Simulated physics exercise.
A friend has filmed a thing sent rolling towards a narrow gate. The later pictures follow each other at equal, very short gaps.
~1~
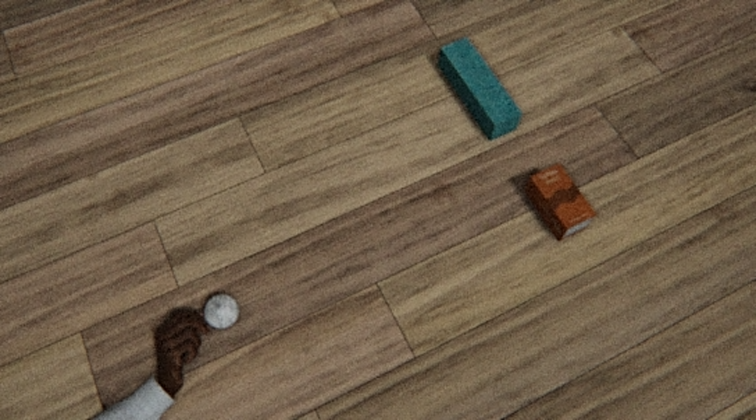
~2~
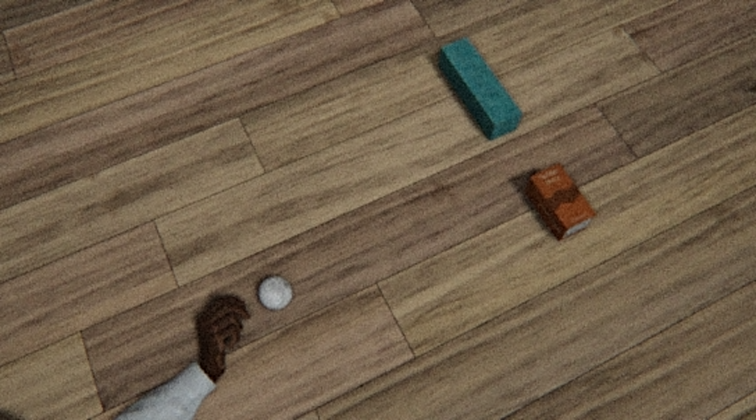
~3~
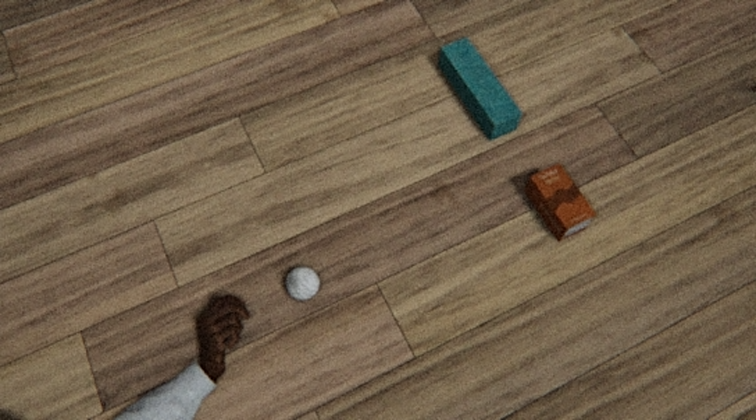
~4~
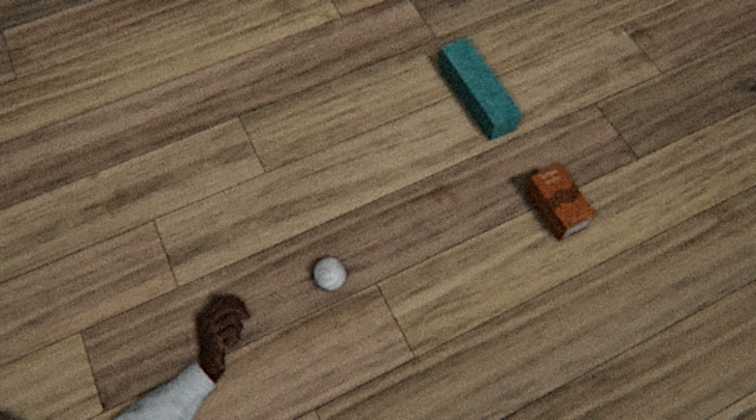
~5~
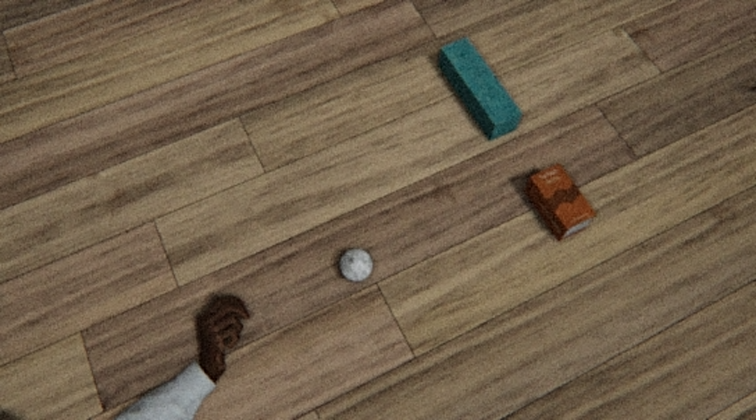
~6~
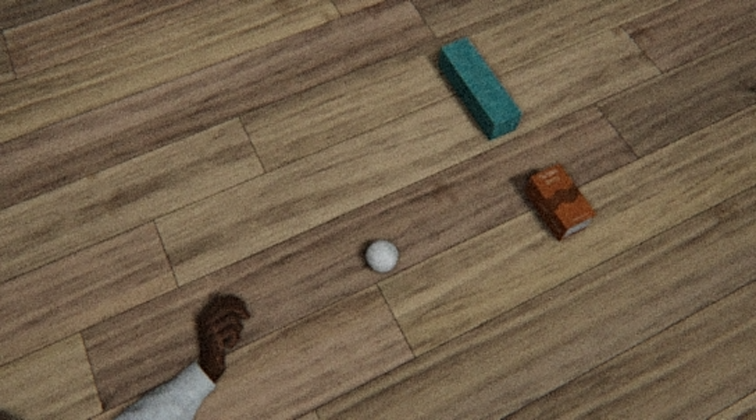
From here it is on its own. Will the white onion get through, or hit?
In the end the white onion is stopped.
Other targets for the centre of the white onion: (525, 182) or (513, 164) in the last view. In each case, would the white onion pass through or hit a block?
In turn it hits a block; makes the gap.
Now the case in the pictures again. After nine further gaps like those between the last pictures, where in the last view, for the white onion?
Around (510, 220).
Then, 0.54 s on from there, white onion coming back near (493, 240).
In the end, the white onion bounces off.
